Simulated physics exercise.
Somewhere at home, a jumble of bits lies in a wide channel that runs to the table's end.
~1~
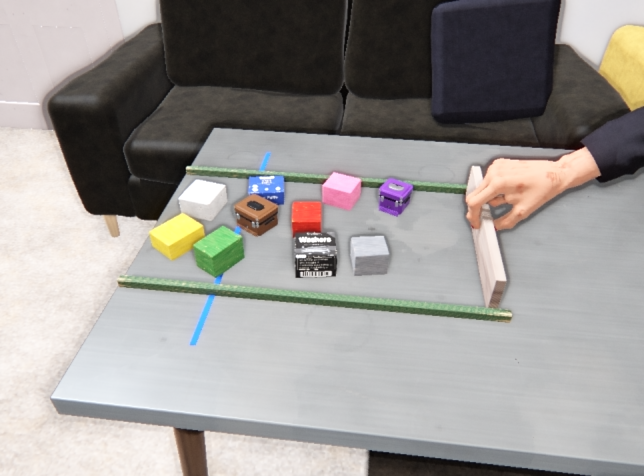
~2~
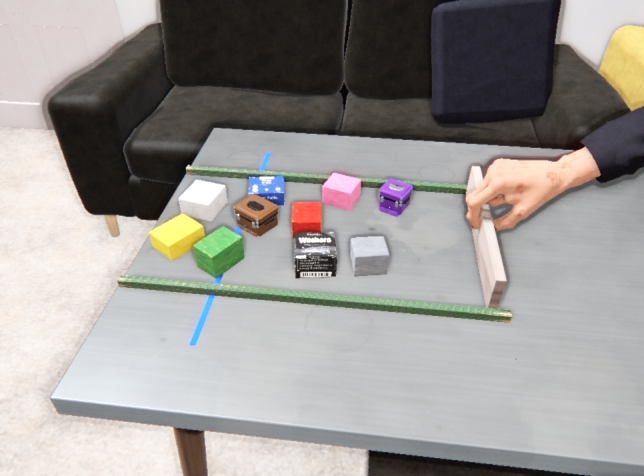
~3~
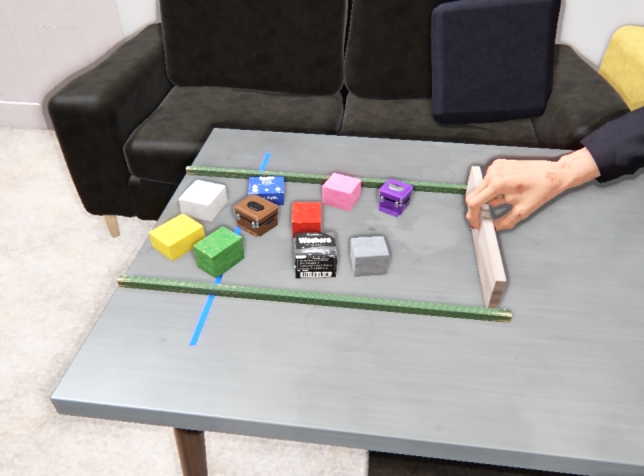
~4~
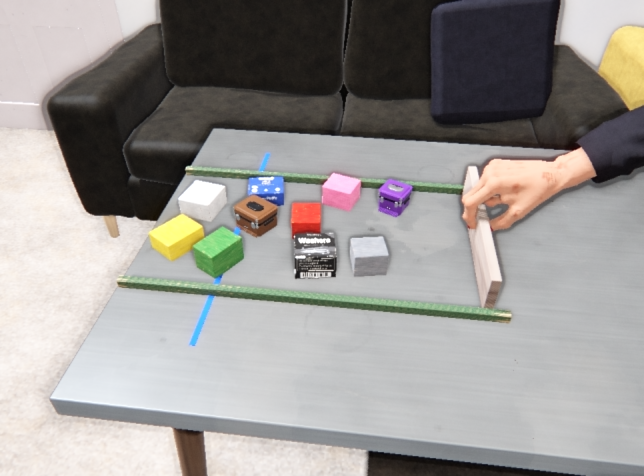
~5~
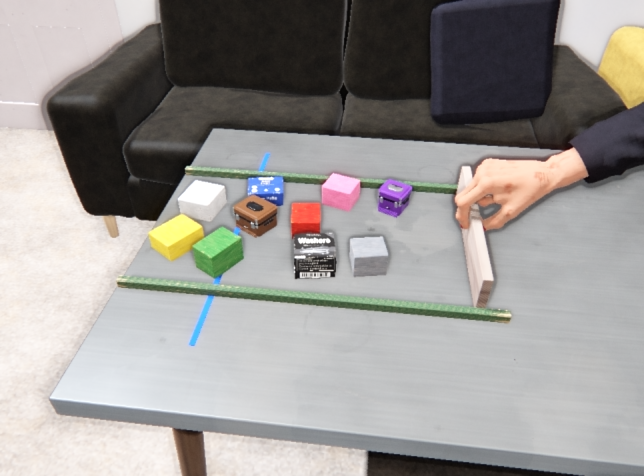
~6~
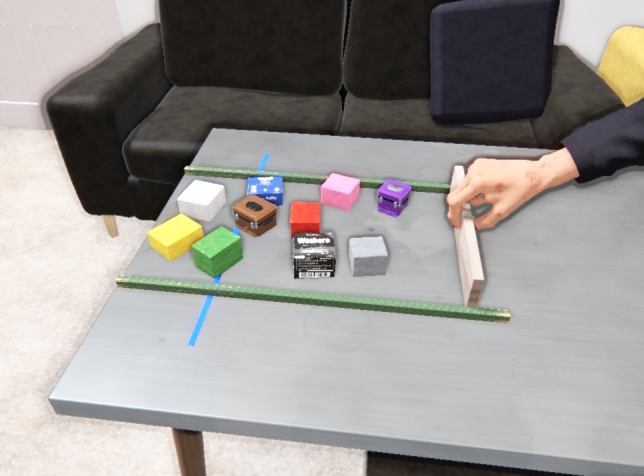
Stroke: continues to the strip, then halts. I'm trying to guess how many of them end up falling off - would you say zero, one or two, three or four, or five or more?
Drops: None.
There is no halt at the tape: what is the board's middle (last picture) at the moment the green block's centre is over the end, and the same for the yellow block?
Roughly at (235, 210) and roughly at (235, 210).
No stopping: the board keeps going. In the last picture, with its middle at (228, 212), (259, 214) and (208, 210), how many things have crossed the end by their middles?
First 3, then 0, then 4.
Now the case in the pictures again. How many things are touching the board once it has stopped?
The count in contact is 3.
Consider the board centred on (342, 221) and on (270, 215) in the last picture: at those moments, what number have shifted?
The first number is 4, the next one 10.
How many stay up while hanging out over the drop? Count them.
I'd say 4 of them.
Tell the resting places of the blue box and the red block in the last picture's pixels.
Look around (181, 181) for the first and around (226, 214) for the second.
Early on, none off yet; yellow block at rest near (176, 237); white block at rest near (202, 201); green block at rest near (218, 252).
A while later, none off yet; yellow block at rest near (176, 237); white block moving near (196, 201); green block travelled a little near (200, 253).
Finally, the number that fall off is zero.
